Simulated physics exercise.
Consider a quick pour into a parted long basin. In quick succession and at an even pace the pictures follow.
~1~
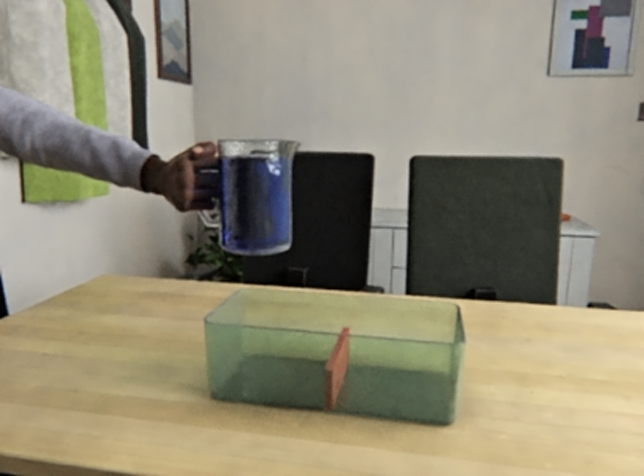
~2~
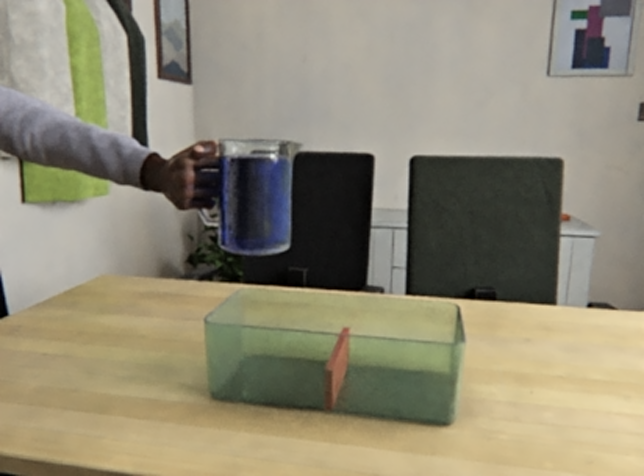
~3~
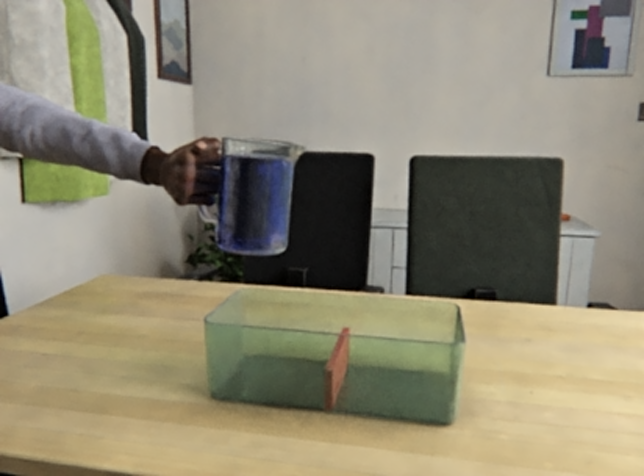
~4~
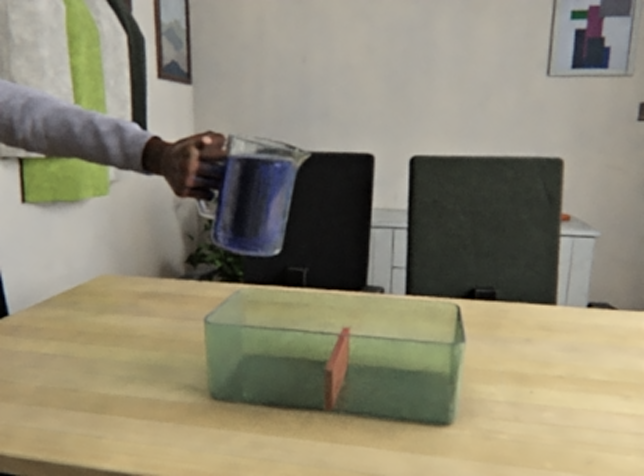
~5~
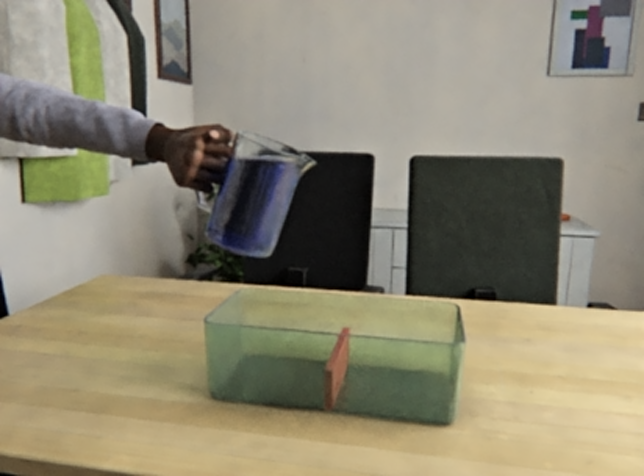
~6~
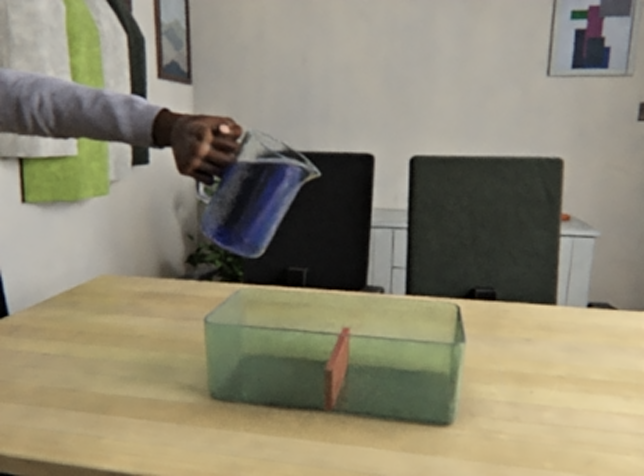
A hand held a clear jug of blue liquid above a long, see-through green basin with a reddish divider, keeping it nearly upright at first, then steadily tilted it to the right.
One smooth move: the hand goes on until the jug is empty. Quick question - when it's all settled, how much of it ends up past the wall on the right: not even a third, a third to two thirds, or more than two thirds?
I expect the share right of the wall to be beyond two thirds.
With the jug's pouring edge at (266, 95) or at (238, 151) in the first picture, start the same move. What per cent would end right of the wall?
It would come to near 60 per cent, and then near 5 per cent.
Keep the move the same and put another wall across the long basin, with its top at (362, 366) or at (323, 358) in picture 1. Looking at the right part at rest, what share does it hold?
About 60 per cent on the first try, and 95 per cent on the second.
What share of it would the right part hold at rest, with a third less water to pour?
Roughly 90 %.
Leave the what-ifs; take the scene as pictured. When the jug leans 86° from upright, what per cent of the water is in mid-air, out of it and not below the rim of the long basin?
Around 20 in a hundred.
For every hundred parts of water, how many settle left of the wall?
It comes to some 5 per cent.
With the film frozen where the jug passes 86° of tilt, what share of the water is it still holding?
My estimate is close to 75 percent remaining.
A moment on, the jug is tipped on its side and 75 per cent is still to pour, 0 is left of the wall and 6 right of it.
Next, the jug is tipped right over and 32 per cent is still to pour, 1 is left of the wall and 45 right of it.
Then the jug is tipped right over and 8 per cent is still to pour, 1 is left of the wall and 83 right of it.
Later the jug is tipped right over and 1 per cent is still to pour, 3 is left of the wall and 94 right of it.
Finally, 4 per cent lies left of the wall, 94 right of it and 1 outside.
